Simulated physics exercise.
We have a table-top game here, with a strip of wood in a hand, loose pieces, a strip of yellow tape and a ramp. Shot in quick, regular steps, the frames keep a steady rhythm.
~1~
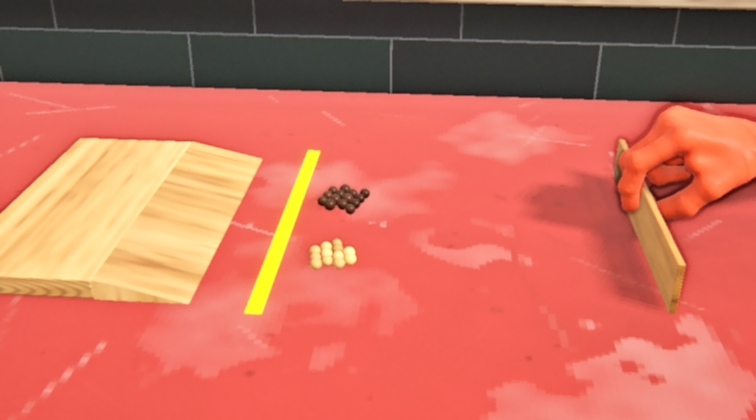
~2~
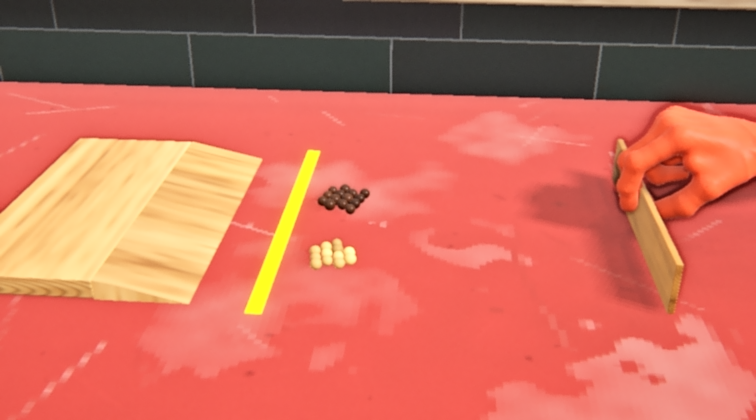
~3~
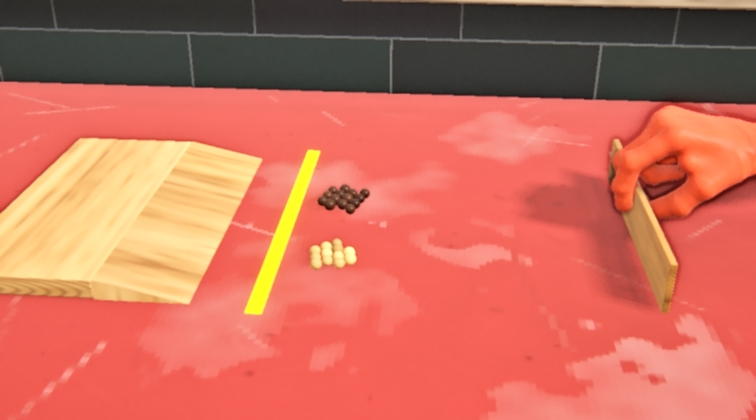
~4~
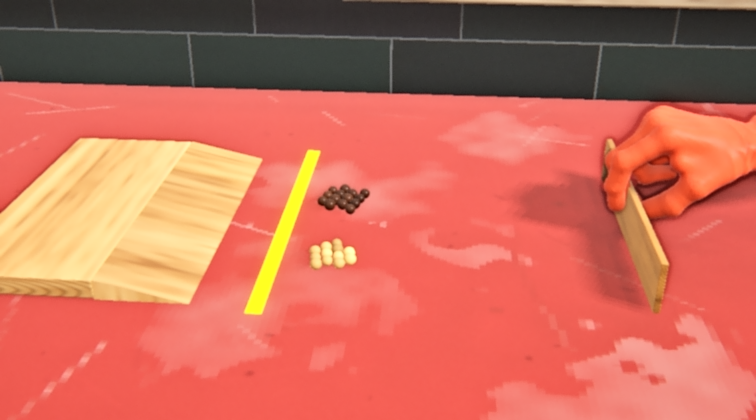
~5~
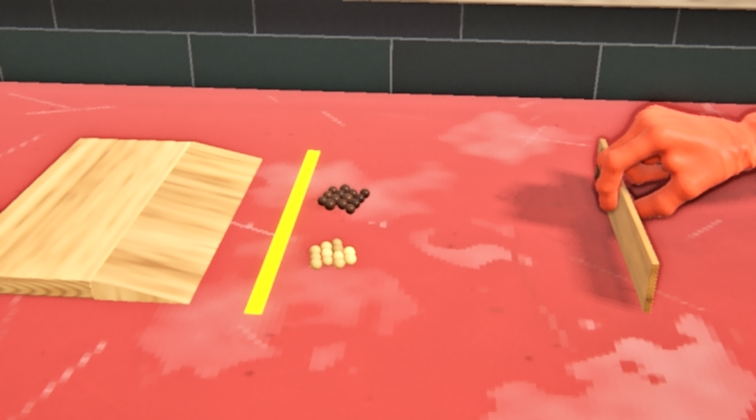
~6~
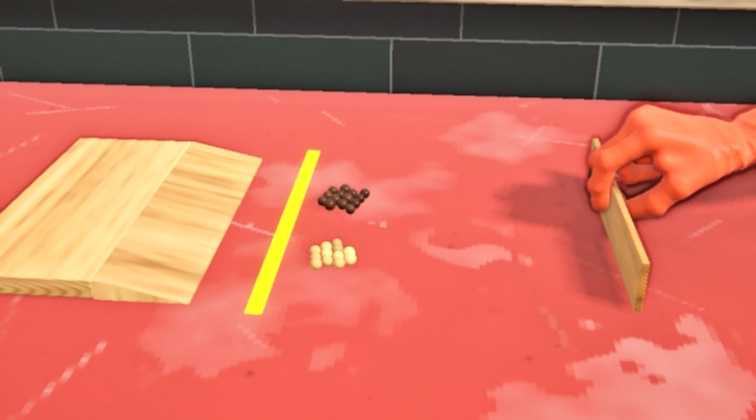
The footage shows a red hand holding a strip of wood upright on a red tabletop and sliding it slightly left, while chocolate balls, round wooden beads, yellow tape and a wooden ramp stay still.
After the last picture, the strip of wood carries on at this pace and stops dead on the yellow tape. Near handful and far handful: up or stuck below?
Near handful - stuck below; far handful - stuck below.
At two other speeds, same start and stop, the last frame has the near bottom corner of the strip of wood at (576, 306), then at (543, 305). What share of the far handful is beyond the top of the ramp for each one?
Around 0 per cent first, then around 0 per cent.
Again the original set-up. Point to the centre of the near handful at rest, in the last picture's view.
I'd say it's centred close to (228, 247).
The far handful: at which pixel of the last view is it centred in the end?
Roughly (250, 197).
Then, 1.30 s after the last picture, strip of wood still moving, near (441, 185); near handful all short of the ramp; far handful all short of the ramp.
Then, 2.61 s after the last picture, strip of wood stopped at the yellow tape; near handful all short of the ramp; far handful all short of the ramp.
At rest, strip of wood stopped at the yellow tape; near handful none past the top, all short of the ramp; far handful none past the top, all short of the ramp.
